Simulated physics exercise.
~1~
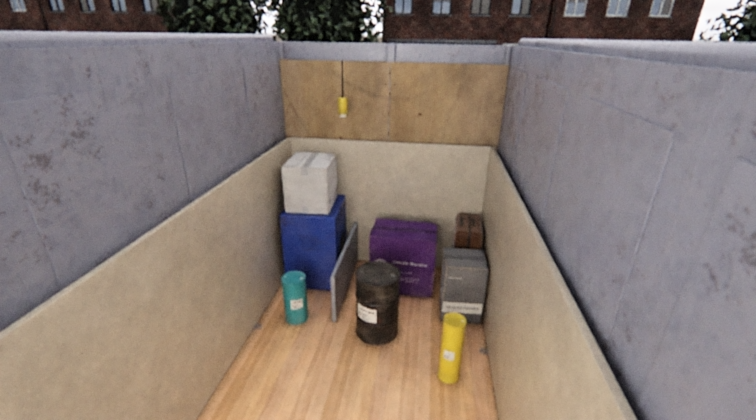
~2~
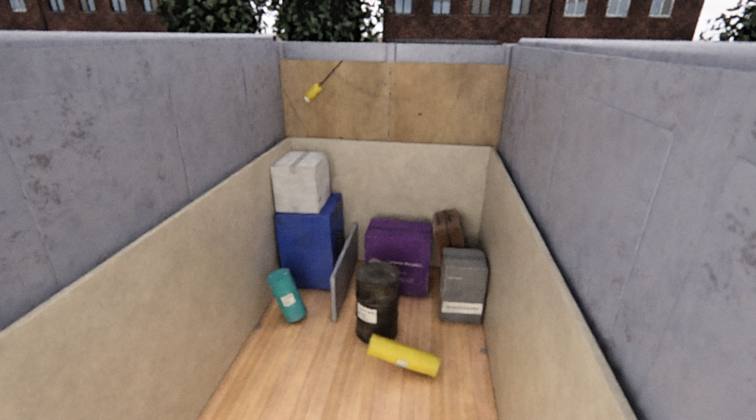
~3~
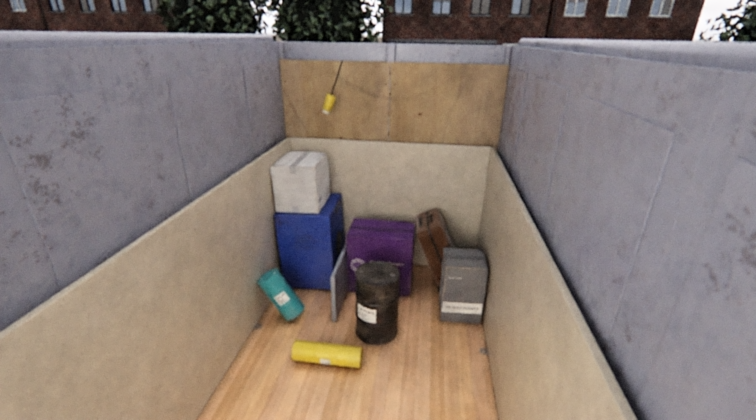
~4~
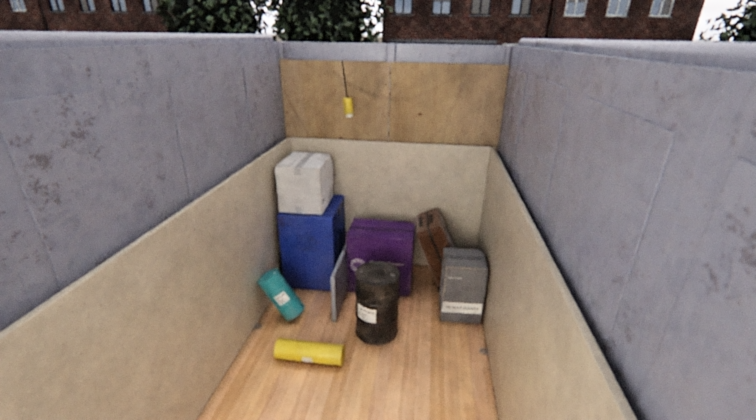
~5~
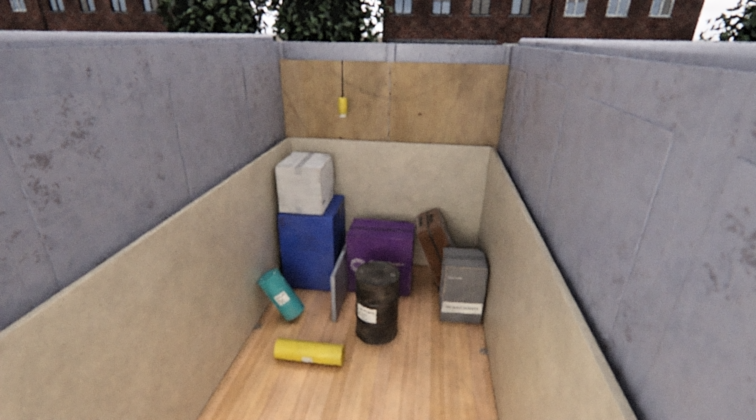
A yellow canister stands at the front right of a van's load bay, seen from above and behind between grey side walls. Ahead of it are a black drum, a purple box, a grey box and a brown case, with a turquoise canister, an upright panel and a white box on a blue appliance to the left. The hanging yellow lamp swings left, and the yellow canister topples as the turquoise canister and brown case tilt. The purple box slides left while the white box shifts slightly. The yellow canister travels left across the floor, then everything settles, the canister lying flat.
